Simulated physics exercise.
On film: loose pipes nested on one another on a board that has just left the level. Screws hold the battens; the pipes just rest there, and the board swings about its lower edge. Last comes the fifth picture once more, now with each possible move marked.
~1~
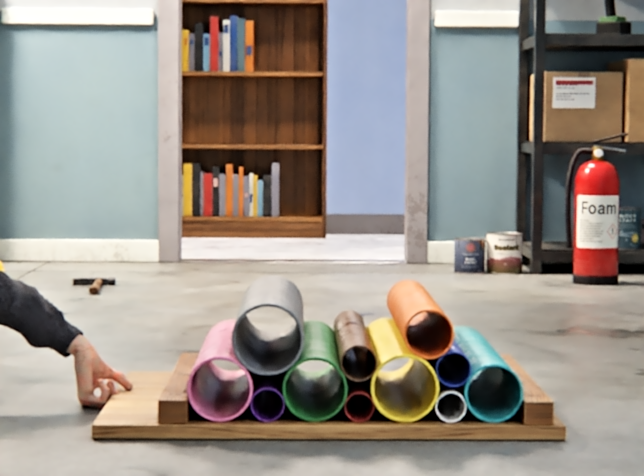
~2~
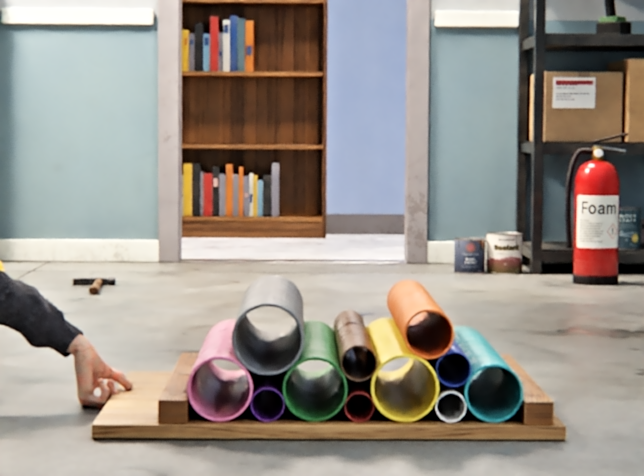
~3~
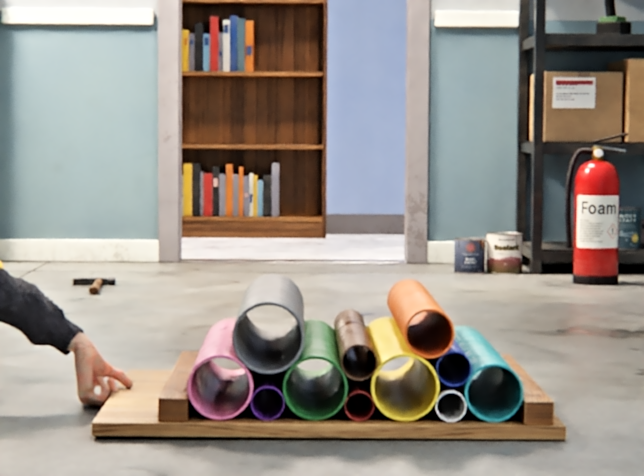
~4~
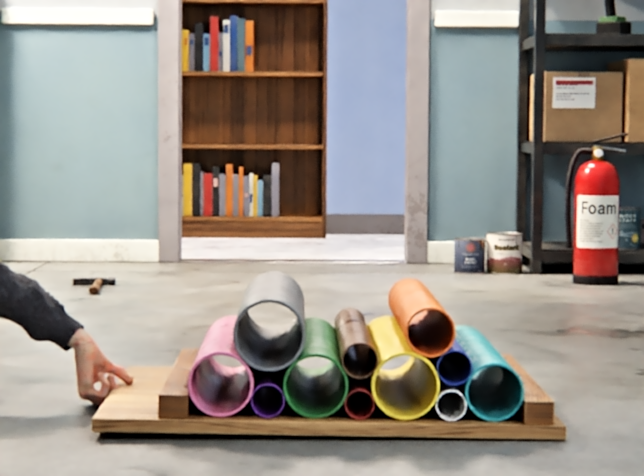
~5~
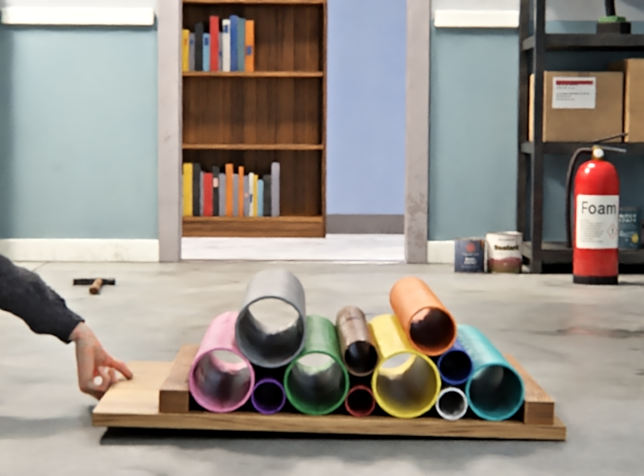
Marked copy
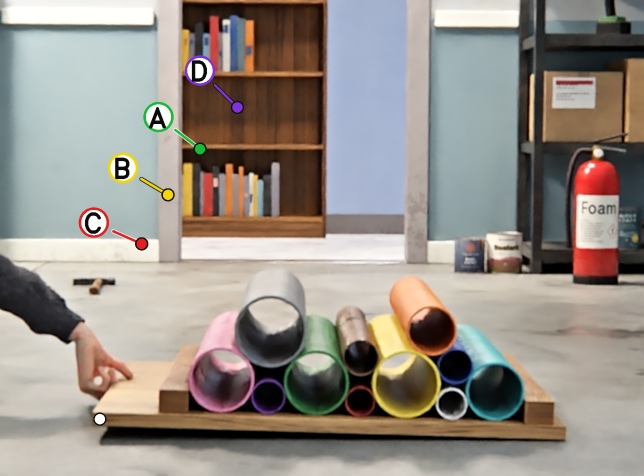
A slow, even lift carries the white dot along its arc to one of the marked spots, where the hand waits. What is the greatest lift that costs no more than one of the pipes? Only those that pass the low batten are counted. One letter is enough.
Up to A.
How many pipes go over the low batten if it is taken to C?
It comes to none.
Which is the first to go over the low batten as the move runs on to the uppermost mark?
The orange one.
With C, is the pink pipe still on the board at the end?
The pink pipe: Yes.
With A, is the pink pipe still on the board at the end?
Yes.
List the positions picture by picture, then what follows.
In the first picture, turquoise pipe (494, 393); grey pipe (268, 339).
In the second picture, grey pipe (268, 339); brown pipe (359, 363).
In the third picture, board (326, 391); pink pipe (220, 387); purple pipe (267, 403); yellow pipe (405, 387).
In the fourth picture, board (326, 389); pink pipe (220, 384); purple pipe (268, 401).
In the fifth picture, board (327, 386); pink pipe (221, 379); purple pipe (268, 397).
On the marked copy, A at (200, 149); B at (168, 195); C at (142, 244); D at (237, 107); the white dot at (100, 419).
Taking A. A third of the way, board at 20°.
Two thirds of the way, board at 37°.
When it is over, board at 37°, one over the low batten (orange).
As for the rest, B none over the low batten; C none over the low batten; D two over the low batten (grey, orange).
